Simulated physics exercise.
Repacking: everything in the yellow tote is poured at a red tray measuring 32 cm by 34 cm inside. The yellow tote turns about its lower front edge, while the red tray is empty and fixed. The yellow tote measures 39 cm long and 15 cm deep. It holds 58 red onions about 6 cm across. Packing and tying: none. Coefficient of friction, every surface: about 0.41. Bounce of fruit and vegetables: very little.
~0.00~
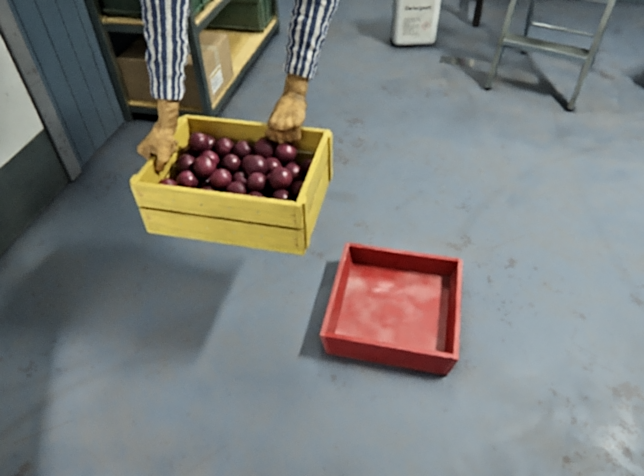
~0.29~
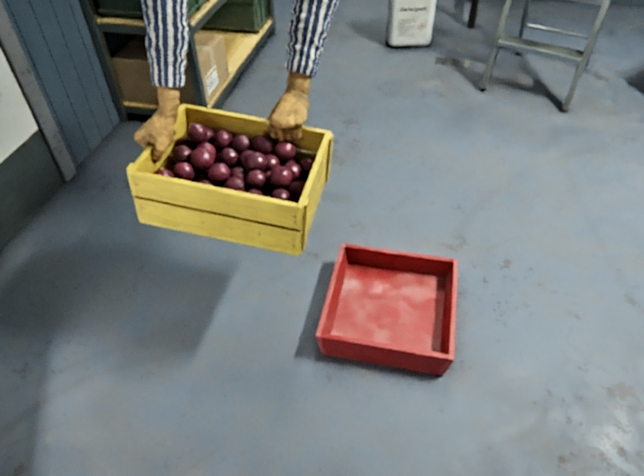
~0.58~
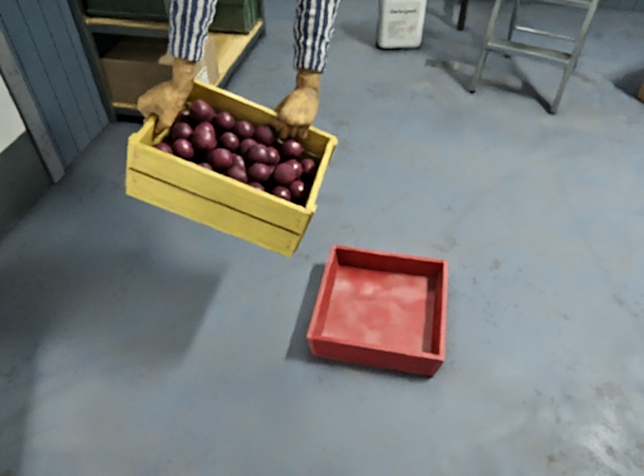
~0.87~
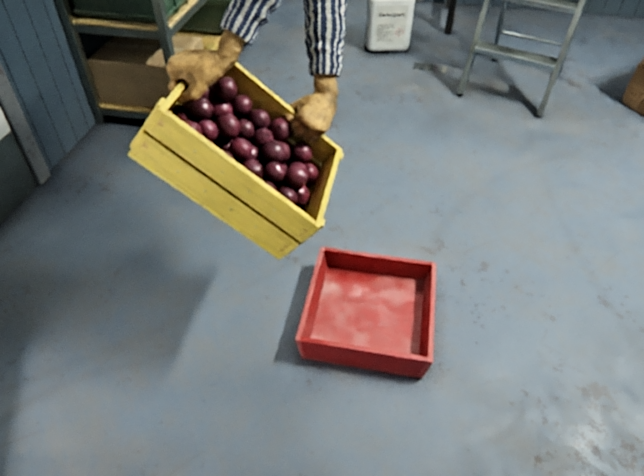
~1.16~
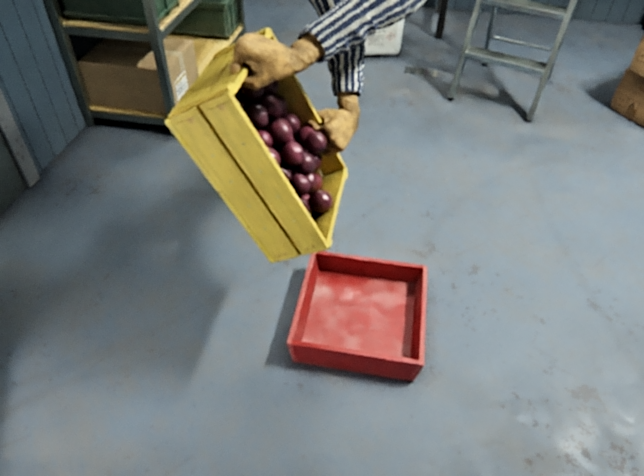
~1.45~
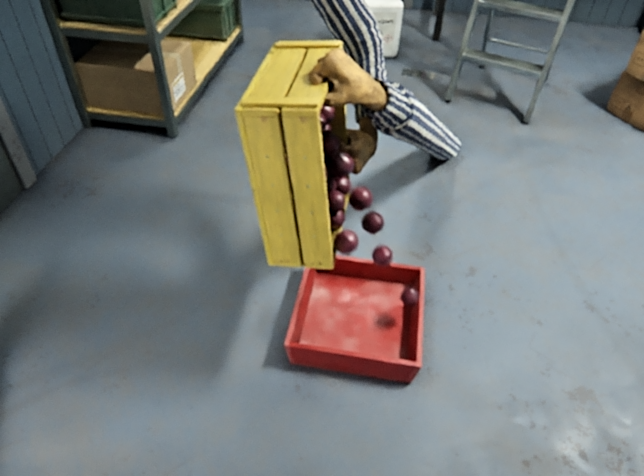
A person in blue-and-white striped sleeves holds a yellow wooden box of dark red, round onions, seen from above in a storeroom with a grey-blue floor. An empty red tray lies below to the right, with shelving behind at left and a metal stepladder at upper right. The hands tilt the box steeply rightward until several onions tumble toward the tray, as the view drifts slightly.
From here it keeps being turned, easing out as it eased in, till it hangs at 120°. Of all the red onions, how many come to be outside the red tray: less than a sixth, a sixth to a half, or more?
One sixth up to one half of them finish outside the red tray.
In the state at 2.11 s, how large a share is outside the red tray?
I'd put it near 15 in a hundred by then.
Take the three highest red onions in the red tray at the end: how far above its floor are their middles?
It reaches close to 8 cm.
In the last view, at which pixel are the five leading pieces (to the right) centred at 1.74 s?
Roughly at (402, 287).
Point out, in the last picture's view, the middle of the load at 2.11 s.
Estimated middle - around (381, 302).
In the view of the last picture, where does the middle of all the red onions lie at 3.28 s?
Look around pixel (384, 313).
After 1.74 s, tilt 103°; 38 still in the yellow tote, 8 in the red tray and 12 in the air.
After 2.11 s, tilt 118°; 5 still in the yellow tote, 24 in the red tray, 10 outside the red tray and 19 in the air.
After 2.62 s, tilt 120°; 43 in the red tray and 15 outside the red tray.
Final count (at 3.28 s), 43 in the red tray and 15 outside the red tray. Asked share, 15 of 58, 26 per cent.
